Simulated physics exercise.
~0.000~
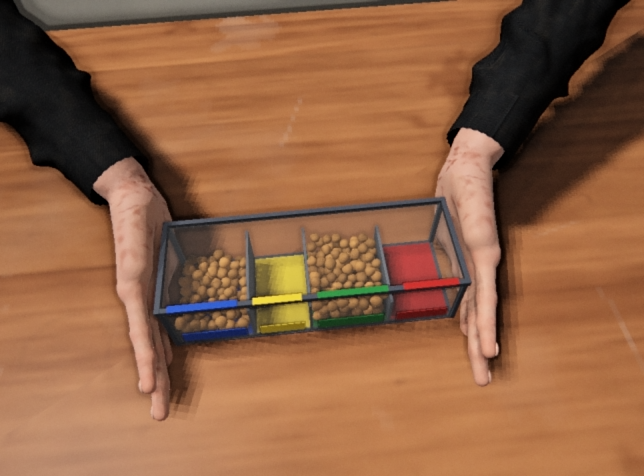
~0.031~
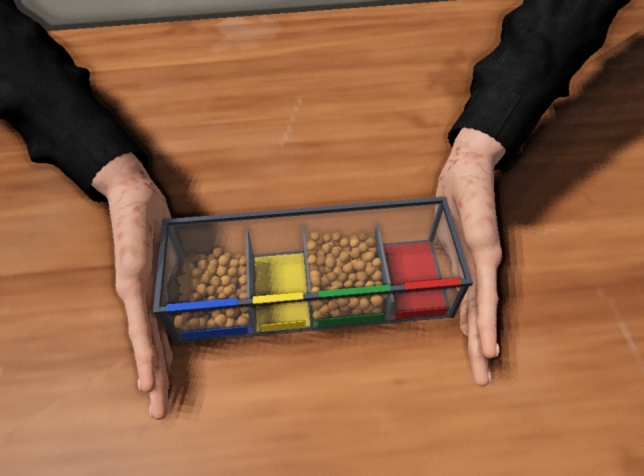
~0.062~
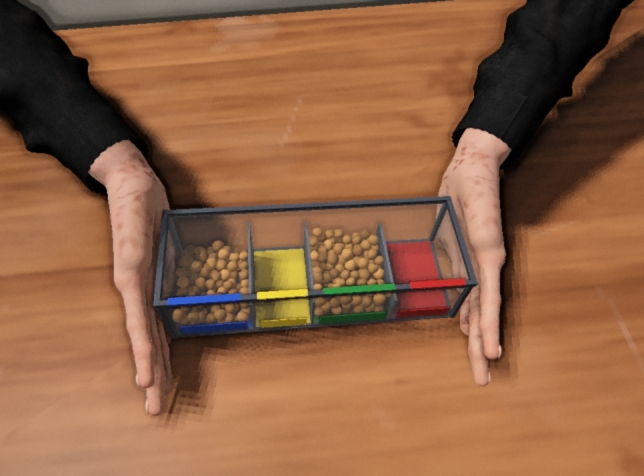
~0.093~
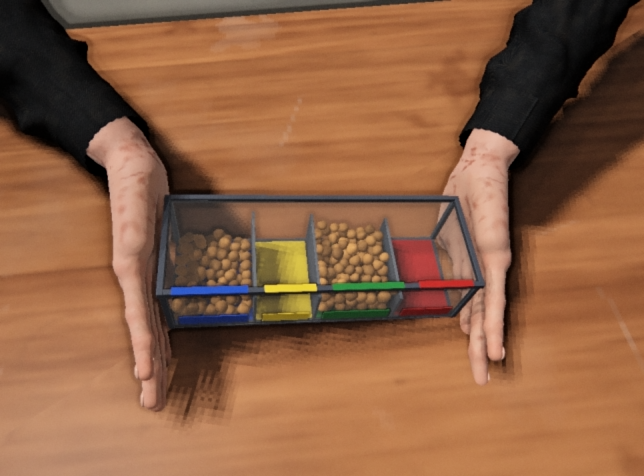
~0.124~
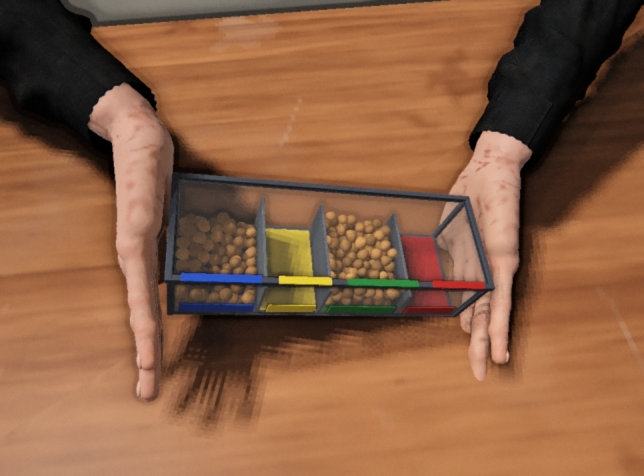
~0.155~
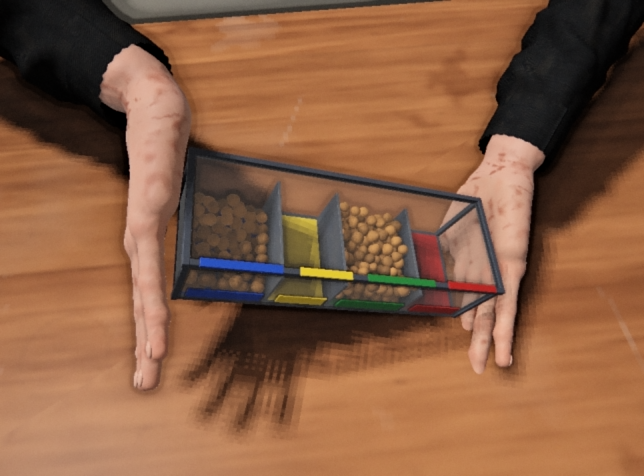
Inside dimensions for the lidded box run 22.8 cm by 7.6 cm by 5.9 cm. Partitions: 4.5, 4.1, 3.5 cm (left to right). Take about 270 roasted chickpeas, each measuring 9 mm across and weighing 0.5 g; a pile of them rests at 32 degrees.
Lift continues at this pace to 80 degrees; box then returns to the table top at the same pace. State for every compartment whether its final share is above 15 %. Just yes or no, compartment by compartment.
Red compartment gets a yes, blue compartment gets a yes, green compartment gets a yes, yellow compartment gets a no.
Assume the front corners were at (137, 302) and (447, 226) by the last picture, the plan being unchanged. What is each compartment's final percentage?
In the end red holds 0 %, blue holds 45 %, green holds 45 % and yellow holds 10 %.
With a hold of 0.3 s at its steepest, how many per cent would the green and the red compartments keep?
In per cent: Green 30; red 35.
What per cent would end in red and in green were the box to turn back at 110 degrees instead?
The red compartment would hold 40 per cent, the green one 25 per cent.
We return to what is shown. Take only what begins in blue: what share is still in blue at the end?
It works out to near 90 percent.
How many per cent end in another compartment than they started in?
That comes to close to 30 percent.
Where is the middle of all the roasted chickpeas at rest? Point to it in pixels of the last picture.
(350, 288).
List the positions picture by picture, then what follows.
Box tilt 0 degrees, front corners at (160, 310) and (465, 280); blue 40 %, green 60 %, in the first picture.
Box tilt 1 degrees, front corners at (160, 308) and (466, 280), in the second picture.
Box tilt 4 degrees, front corners at (160, 302) and (471, 281), lowest corner right front, in the third picture.
Box tilt 9 degrees, front corners at (163, 291) and (478, 283), lowest corner right front, in the fourth picture.
Box tilt 16 degrees, front corners at (172, 276) and (488, 285), lowest corner right front, in the fifth picture.
Box tilt 24 degrees, front corners at (189, 260) and (498, 289), lowest corner right front; blue 40 %, green 60 %. Its pace works out near 255 degrees a second, in the sixth picture.
After 0.48 s, tilt 78 degrees; red 10 %, blue 35 %, green 50 %.
After 0.69 s, tilt 31 degrees; red 25 %, blue 35 %, green 40 %.
After 1.02 s, tilt 0 degrees; red 25 %, blue 35 %, green 40 %.
By 1.3 s all is still; red 25 %, blue 35 %, green 40 %, yellow 0 %.
